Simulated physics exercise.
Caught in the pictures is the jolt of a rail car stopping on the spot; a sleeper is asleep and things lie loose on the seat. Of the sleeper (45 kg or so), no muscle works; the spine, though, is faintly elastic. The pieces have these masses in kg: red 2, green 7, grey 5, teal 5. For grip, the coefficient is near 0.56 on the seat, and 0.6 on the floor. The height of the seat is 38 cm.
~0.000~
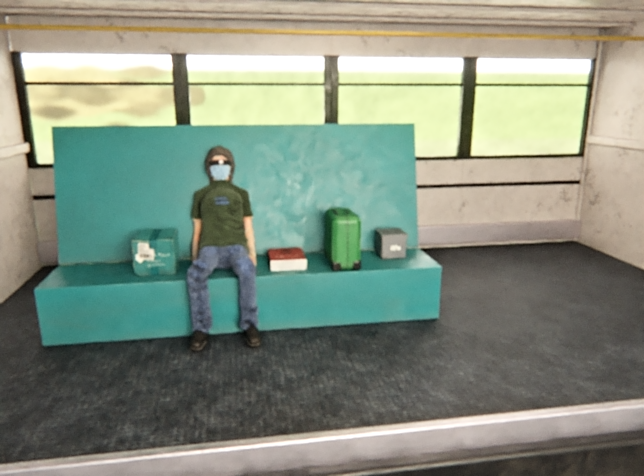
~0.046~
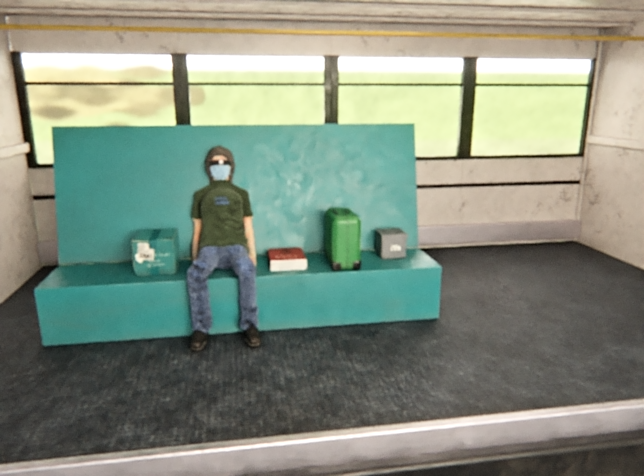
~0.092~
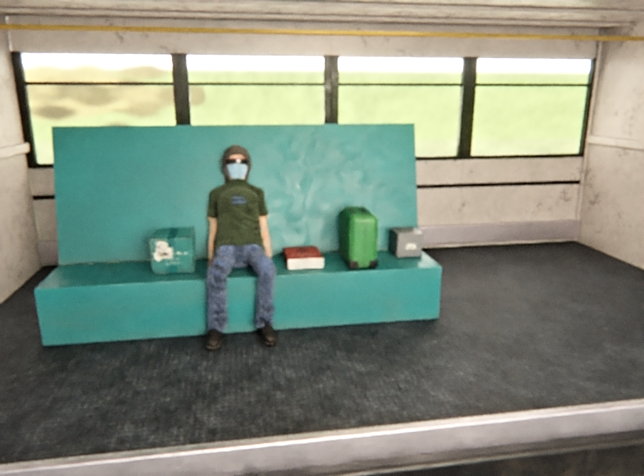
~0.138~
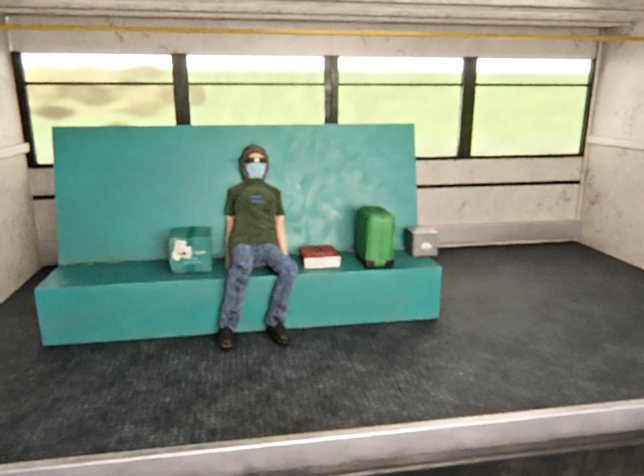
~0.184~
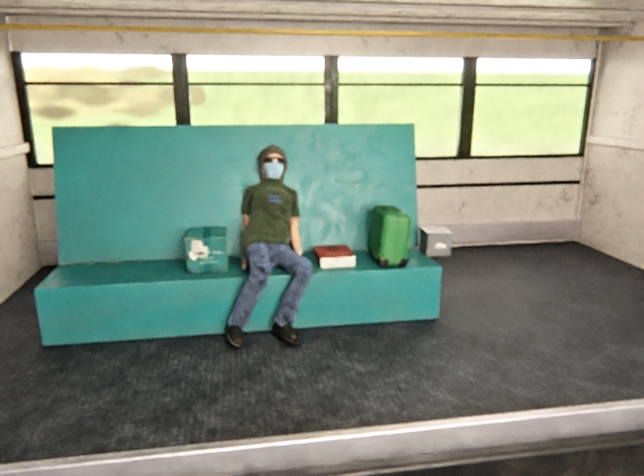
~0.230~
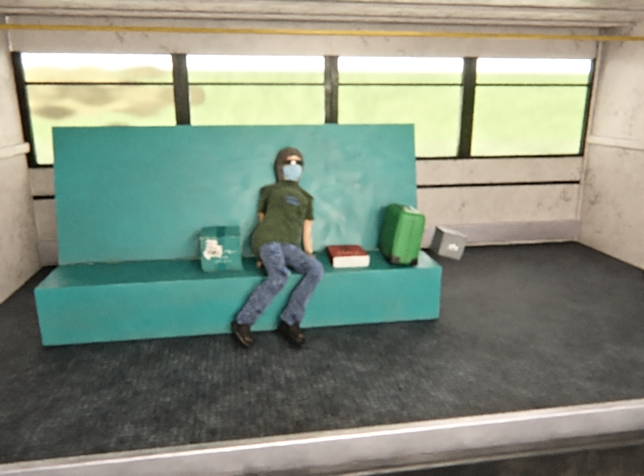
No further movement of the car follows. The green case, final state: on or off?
Final state: Off.
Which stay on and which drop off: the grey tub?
Grey tub ends up gone.
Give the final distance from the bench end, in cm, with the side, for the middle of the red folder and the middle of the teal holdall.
Measured at the end, the red folder is 30 cm short and the teal holdall is 120 cm short.
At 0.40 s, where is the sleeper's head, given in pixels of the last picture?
Somewhere about (359, 190) in the last picture.
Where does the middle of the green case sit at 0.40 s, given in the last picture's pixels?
It would be at about (436, 236) then.
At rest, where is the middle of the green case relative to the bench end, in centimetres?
Past side, about 50 cm.
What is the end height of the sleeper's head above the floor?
Head height at the end: Near 55 cm.
After 0.40 s the green case is 2 cm past the bench end, tilted 60°, near (436, 236) in the last picture's view.
After 0.65 s the green case is 32 cm past the bench end, tilted 170°, near (472, 281) in the last picture's view; the red folder 29 cm short of the bench end, tilted 0°.
After 1.05 s the green case is 49 cm past the bench end, tilted 125°, near (494, 281) in the last picture's view; the red folder 29 cm short of the bench end, tilted 0°.
At rest, 1.5 s, red folder stays on; green case drops off; grey tub drops off; teal holdall stays on; sleeper's hips keep to the seat.
